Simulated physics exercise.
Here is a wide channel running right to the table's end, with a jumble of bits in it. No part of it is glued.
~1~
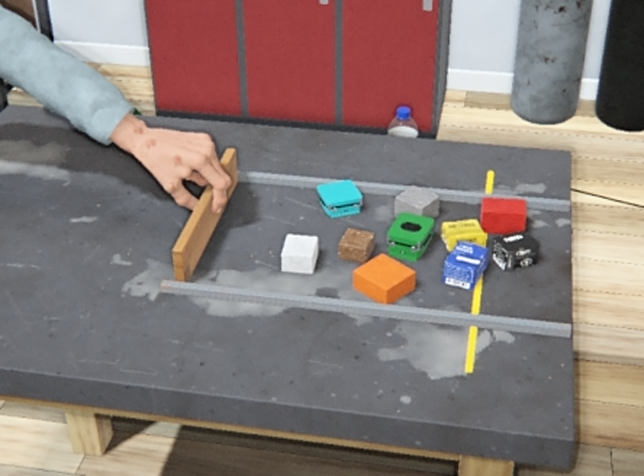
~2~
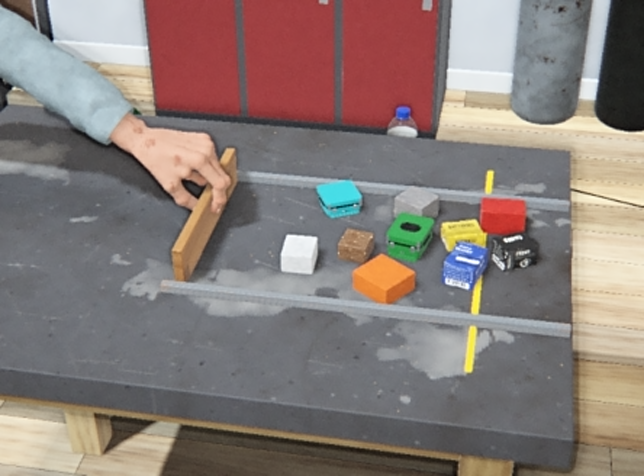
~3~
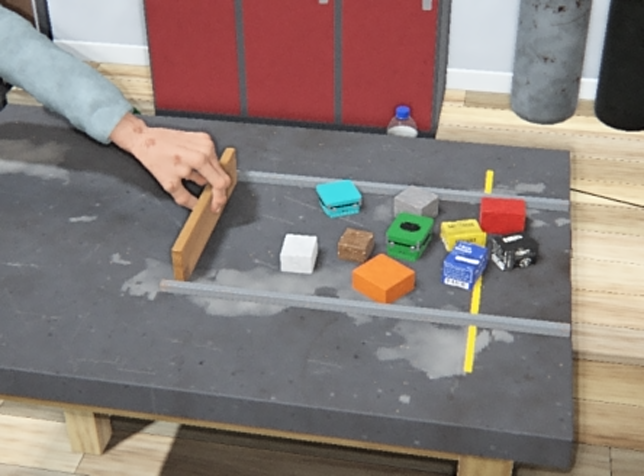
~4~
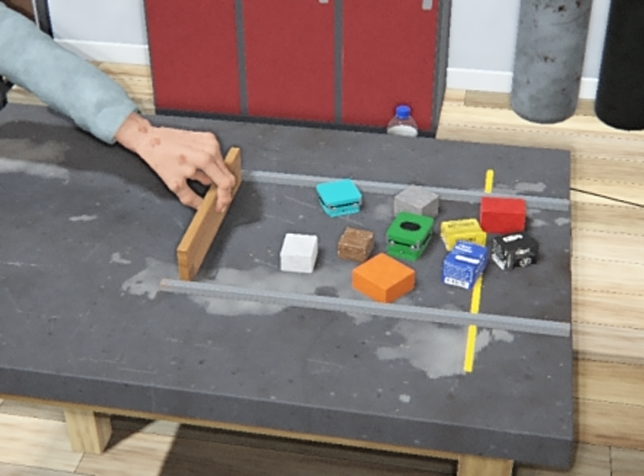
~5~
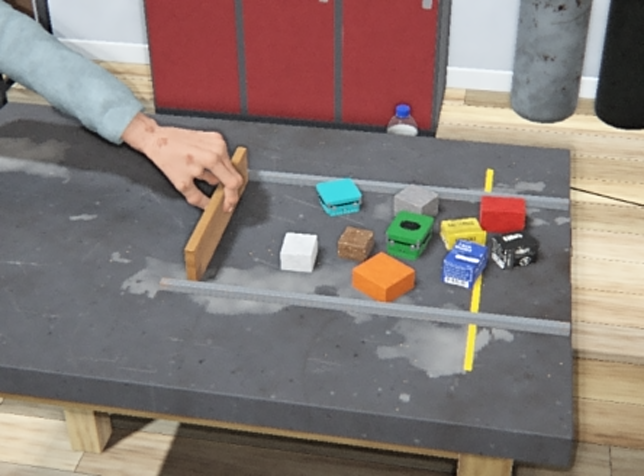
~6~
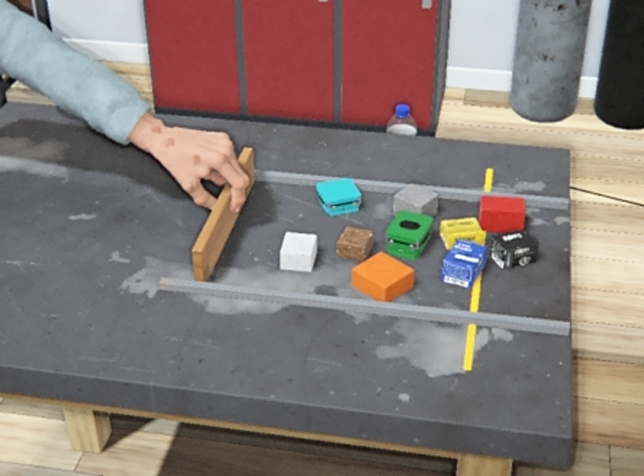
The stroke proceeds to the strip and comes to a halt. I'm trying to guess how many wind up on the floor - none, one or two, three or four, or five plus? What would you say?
The edge claims one or two.
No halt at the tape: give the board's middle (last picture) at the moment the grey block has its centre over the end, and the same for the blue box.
Near (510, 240), then near (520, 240).
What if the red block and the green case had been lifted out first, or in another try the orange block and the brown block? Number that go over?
0 for the first case, 1 for the second.
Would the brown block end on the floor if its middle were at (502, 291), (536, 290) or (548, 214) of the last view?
Well, the brown block keeps its spot first, keeps its spot next, and goes off the edge last.
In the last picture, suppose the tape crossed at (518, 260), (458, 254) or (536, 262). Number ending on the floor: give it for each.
In that order 4, 0 and 6.
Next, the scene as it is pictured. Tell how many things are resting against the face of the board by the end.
At rest, 4 are in contact.
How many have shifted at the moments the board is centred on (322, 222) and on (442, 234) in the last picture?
The count reaches 3 first and 10 second.
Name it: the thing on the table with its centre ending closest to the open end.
The one in question is the black box.
Early on, none off yet; black box at rest near (514, 249); red block at rest near (502, 215); blue box at rest near (464, 263).
A while later, none off yet; black box travelled about its own width near (540, 266); red block travelled about its own width near (542, 219); blue box travelled a little near (489, 264).
Finally, the number that fall off is one or two; lost, red block.
